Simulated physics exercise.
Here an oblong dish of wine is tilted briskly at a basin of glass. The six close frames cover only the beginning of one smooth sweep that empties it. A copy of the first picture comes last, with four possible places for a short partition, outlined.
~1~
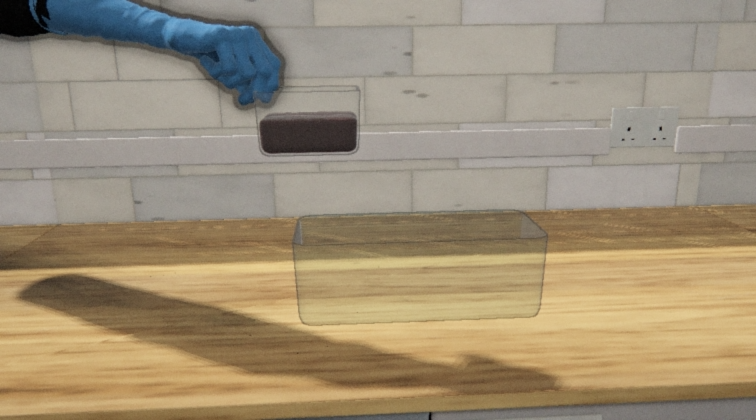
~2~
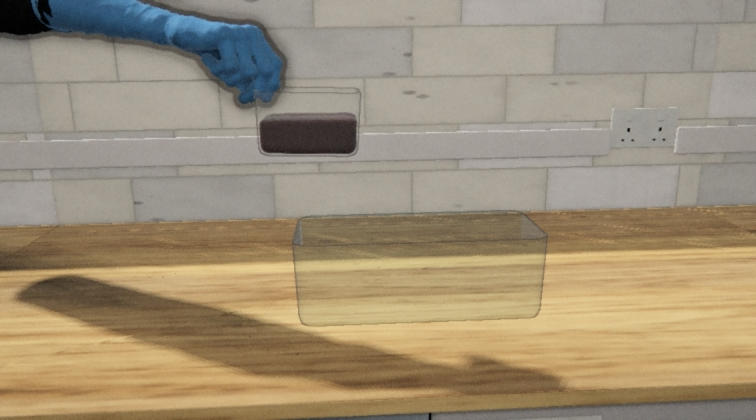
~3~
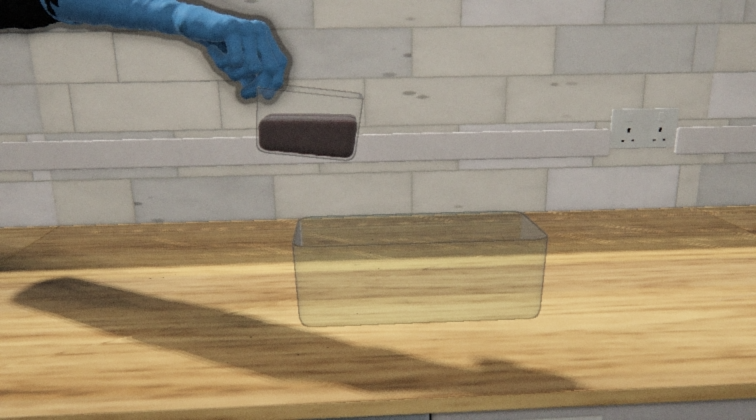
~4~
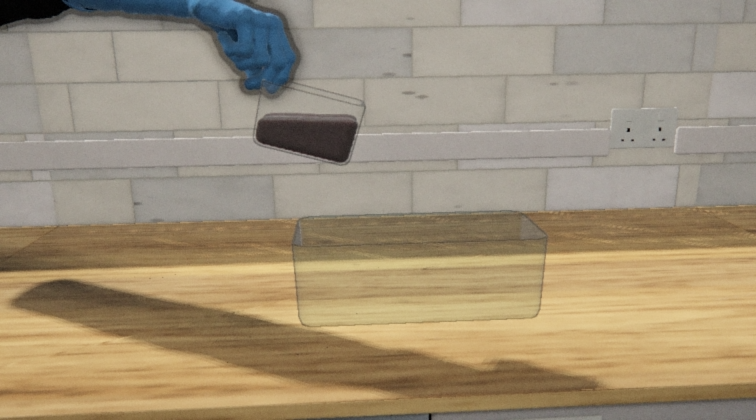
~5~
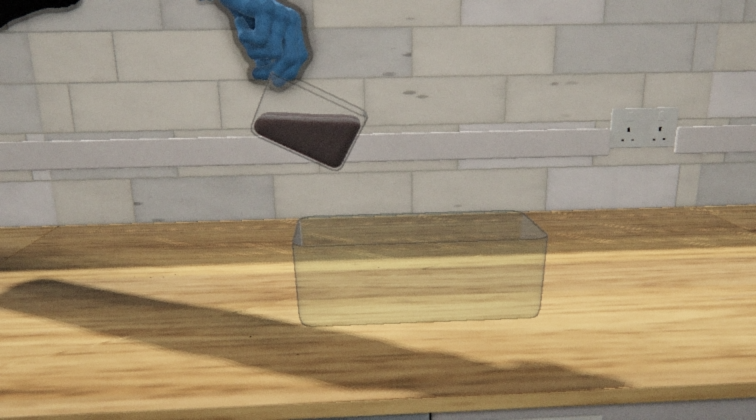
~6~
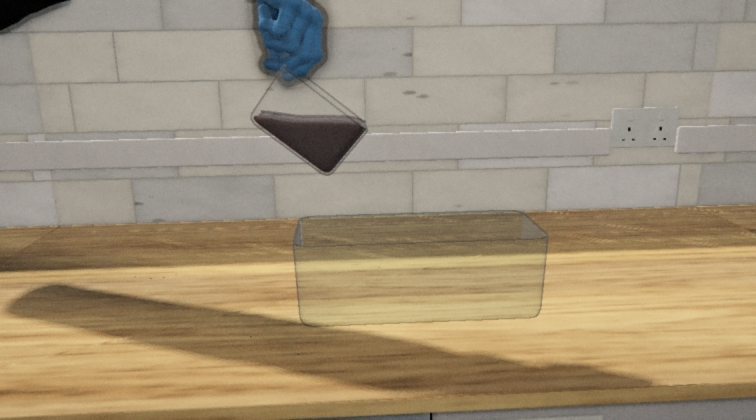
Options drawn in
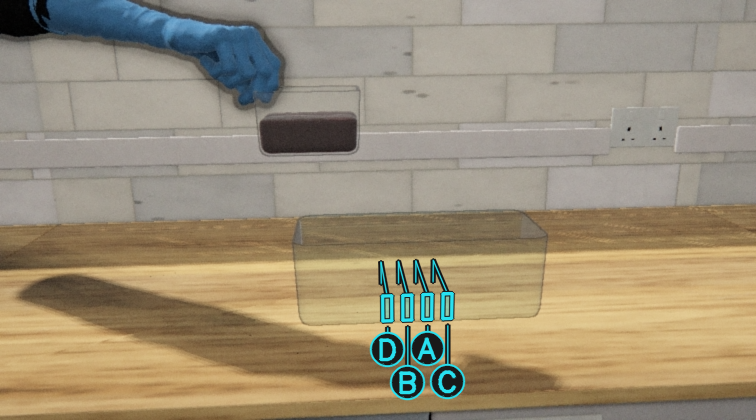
The clip opens with a blue-gloved hand holding a small clear oblong dish of dark liquid upright above an empty glass basin on a wooden counter. The hand then rises over the dish and tilts it steadily, its right side dipping, until it slants steeply with the liquid still inside.
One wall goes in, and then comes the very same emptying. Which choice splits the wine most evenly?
The best position is B.
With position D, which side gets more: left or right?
The right one.
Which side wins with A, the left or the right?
The left side.
On the marked copy, A at (427, 326); B at (407, 326); C at (447, 325); D at (387, 327).
Choosing A, about 87 % ends left of the wall and 12 % right of it.
Choosing B, about 47 % ends left of the wall and 52 % right of it.
Choosing C, about 92 % ends left of the wall and 7 % right of it.
Choosing D, about 17 % ends left of the wall and 82 % right of it.
